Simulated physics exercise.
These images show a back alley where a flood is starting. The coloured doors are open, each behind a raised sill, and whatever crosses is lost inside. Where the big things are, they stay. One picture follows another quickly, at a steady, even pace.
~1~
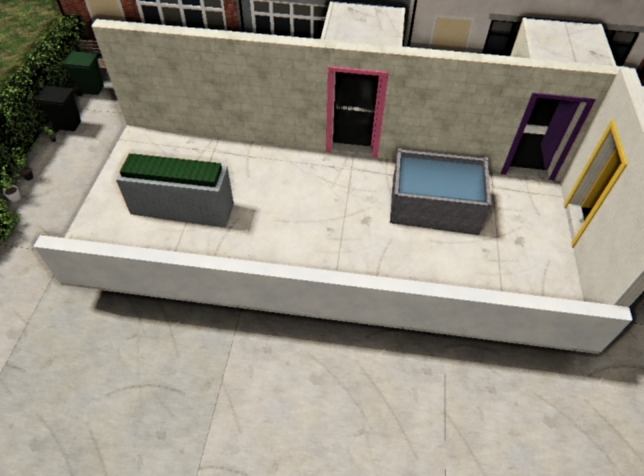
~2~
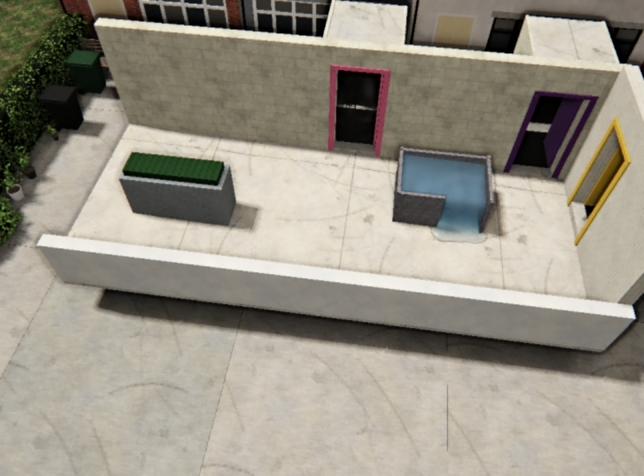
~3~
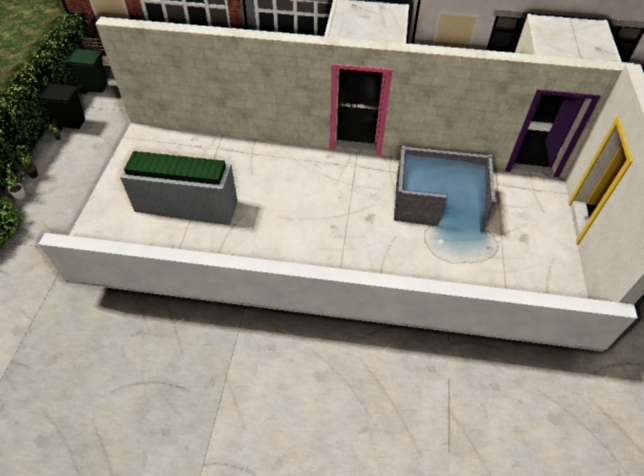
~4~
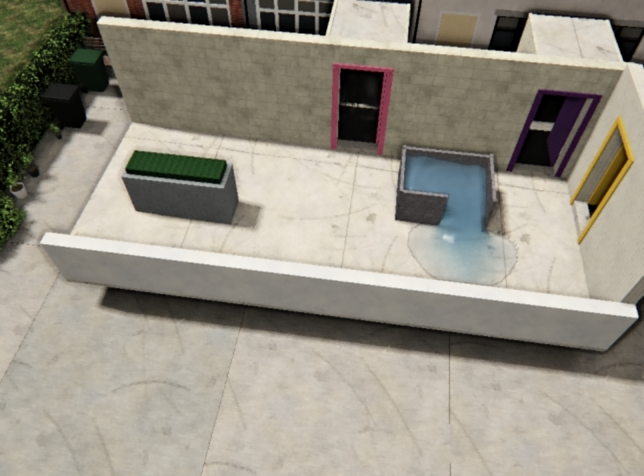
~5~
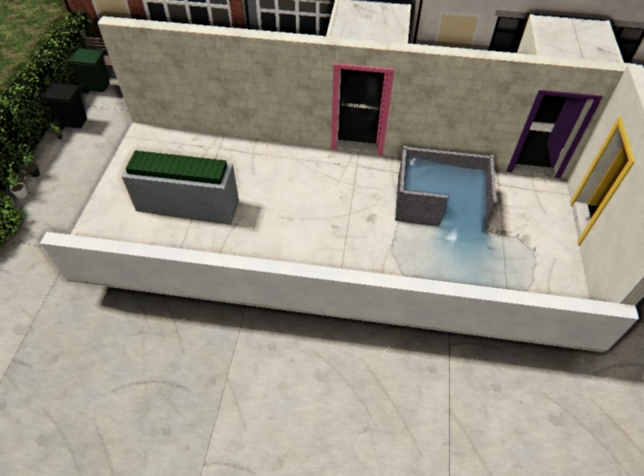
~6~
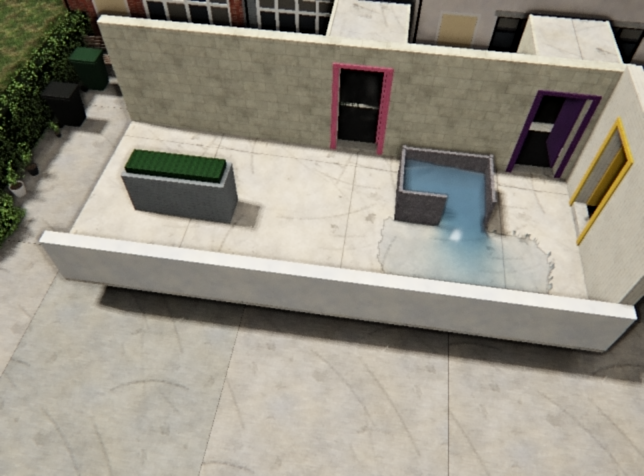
Water pouring from an open grey tank in a walled back alley, spreading across the pale floor towards the low front wall.
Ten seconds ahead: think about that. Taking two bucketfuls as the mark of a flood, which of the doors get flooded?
The purple door gets flooded, the yellow door stays below the mark, the pink door stays below the mark.
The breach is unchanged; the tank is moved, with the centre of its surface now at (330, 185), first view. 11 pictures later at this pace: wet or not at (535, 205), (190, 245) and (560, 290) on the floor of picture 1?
Spared, soaked, soaked.
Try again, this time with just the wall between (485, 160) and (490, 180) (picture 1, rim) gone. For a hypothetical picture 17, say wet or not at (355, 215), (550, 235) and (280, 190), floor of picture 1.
Going through them, the first would be still bare, the next submerged and the last still bare.
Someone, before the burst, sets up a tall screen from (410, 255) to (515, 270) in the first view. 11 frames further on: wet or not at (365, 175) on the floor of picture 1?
At that spot: Untouched.
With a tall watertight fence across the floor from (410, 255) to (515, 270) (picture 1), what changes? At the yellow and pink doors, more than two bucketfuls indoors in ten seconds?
Looking at it, the yellow one beats the mark while the pink one doesn't reach the mark.
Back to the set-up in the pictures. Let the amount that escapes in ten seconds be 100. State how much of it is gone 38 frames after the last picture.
Roughly 60 %.
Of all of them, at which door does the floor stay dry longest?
Observed: The one in pink.
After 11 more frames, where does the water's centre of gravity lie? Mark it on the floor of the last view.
It is near (463, 255).
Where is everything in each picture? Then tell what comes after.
The first frame shows still water in the open tank at (442, 179).
In the second frame, water pours out at (461, 219) and has run to (482, 239).
In the third frame, water pours out at (462, 219) and has run to (439, 254).
In the fourth frame, water pours out at (463, 219) and has run to (470, 287).
In the fifth frame, water pours out at (463, 220) and has run to a hidden place.
In the sixth frame, water pours out at (462, 220) and has run to a hidden place.
A moment on, water covers 20 % of the floor; the purple door not reached, the yellow door not reached, the pink door not reached.
Next, water covers 30 % of the floor; the purple door not reached, the yellow door not reached, the pink door not reached.
Then, water covers 55 % of the floor; the purple door over two buckets in, the yellow door wet at the sill, nothing in, the pink door not reached.
Later, water covers 80 % of the floor; the purple door far over two buckets in, the yellow door wet at the sill, nothing in, the pink door wet at the sill, nothing in.
In the end, water covers 60 % of the floor; the purple door far over two buckets in, the yellow door wet at the sill, nothing in, the pink door wet at the sill, nothing in.
